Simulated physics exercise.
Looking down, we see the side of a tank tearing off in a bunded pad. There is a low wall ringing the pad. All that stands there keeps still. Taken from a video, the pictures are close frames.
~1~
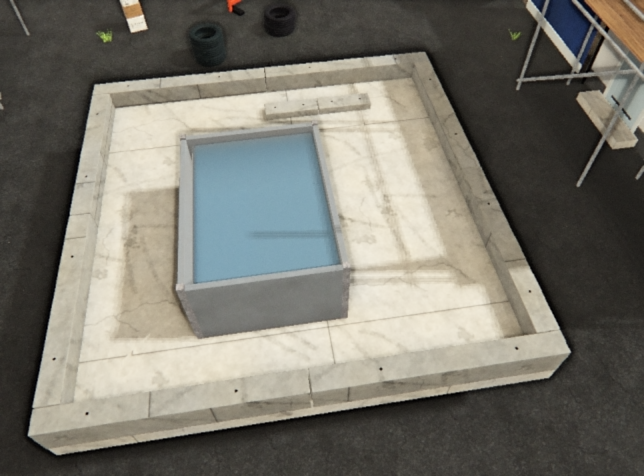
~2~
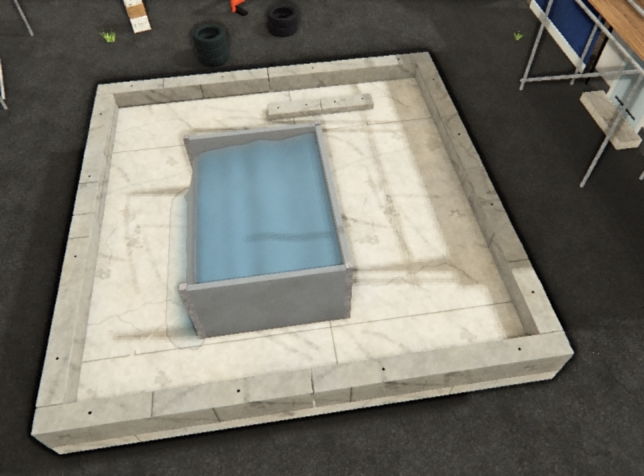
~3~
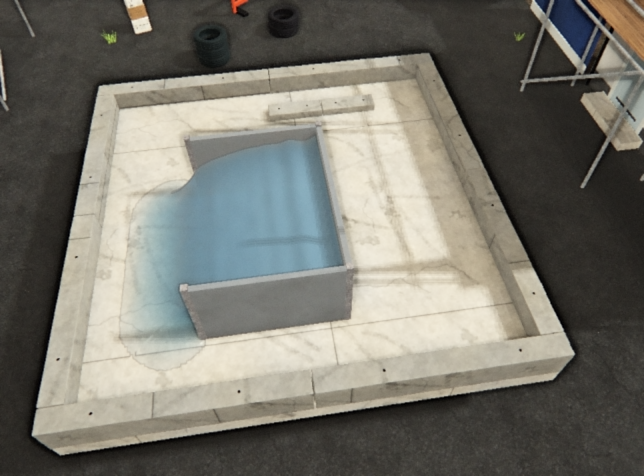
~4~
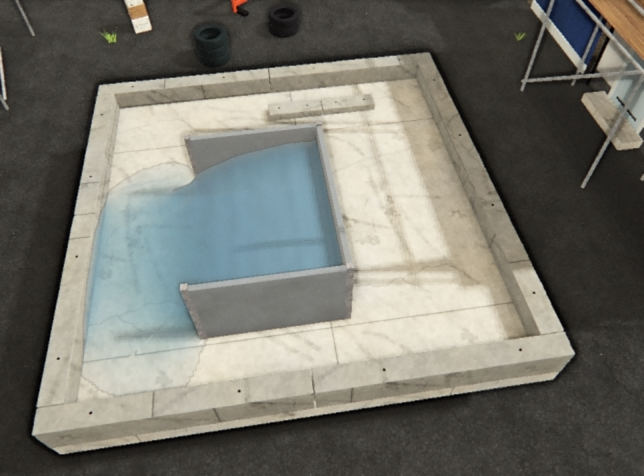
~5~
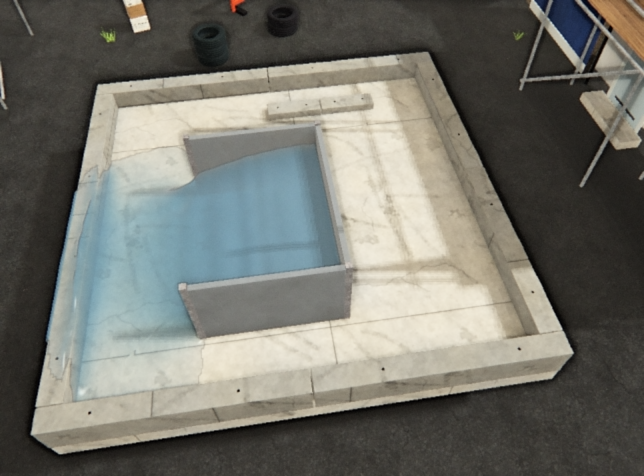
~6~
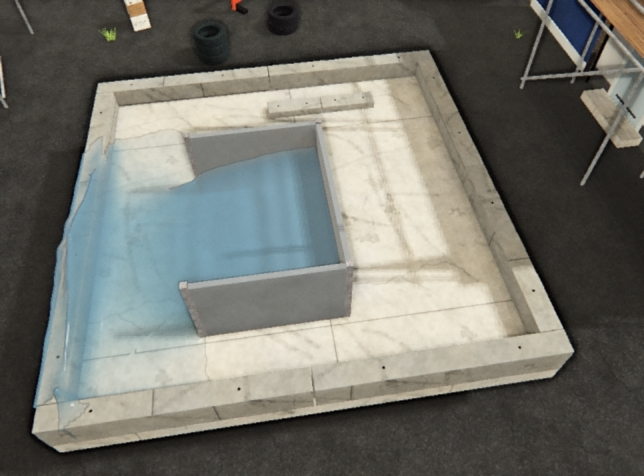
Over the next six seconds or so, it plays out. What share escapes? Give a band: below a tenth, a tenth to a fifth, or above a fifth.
Escaping water tops a fifth.
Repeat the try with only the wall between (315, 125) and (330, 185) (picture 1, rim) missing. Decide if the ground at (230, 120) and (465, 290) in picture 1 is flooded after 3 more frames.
In sequence: Spared, drenched.
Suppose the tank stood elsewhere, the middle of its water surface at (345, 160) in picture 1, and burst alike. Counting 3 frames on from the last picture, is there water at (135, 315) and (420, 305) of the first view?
In the order asked: Soaked and untouched.
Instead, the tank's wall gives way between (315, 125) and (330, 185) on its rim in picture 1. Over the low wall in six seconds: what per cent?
My estimate is near 10 percent.
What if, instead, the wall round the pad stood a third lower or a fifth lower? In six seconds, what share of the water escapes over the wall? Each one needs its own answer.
About 44 percent in the first case, about 38 percent in the second.
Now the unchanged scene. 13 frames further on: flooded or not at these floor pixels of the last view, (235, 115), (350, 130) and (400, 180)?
Taking them in the order asked, they are waterlogged, unflooded and unflooded.
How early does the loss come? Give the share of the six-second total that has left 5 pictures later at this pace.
I'd put it at 55 per cent.
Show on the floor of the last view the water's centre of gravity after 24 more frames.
Around (261, 216).
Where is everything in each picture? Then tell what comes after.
The first frame shows the water tank at (257, 201) is whole and still.
In the second frame, the front is at a hidden place, out from the gap at (200, 239).
In the third frame, the front is at (168, 187), out from the gap at (202, 244).
In the fourth frame, the front is at (125, 185), out from the gap at (203, 246).
In the fifth frame, water pours out at (202, 246) and has run to (112, 166).
In the sixth frame, the front is at (116, 143), out from the gap at (202, 245).
A moment on, water covers 25 % of the floor; the low wall has let 6 % over.
Next, water covers 30 % of the floor; the low wall has let 15 % over.
Then, water covers 50 % of the floor; the low wall has let 26 % over.
Later, water covers 75 % of the floor; the low wall has let 27 % over.
In the end, water covers 85 % of the floor; the low wall has let 27 % over.
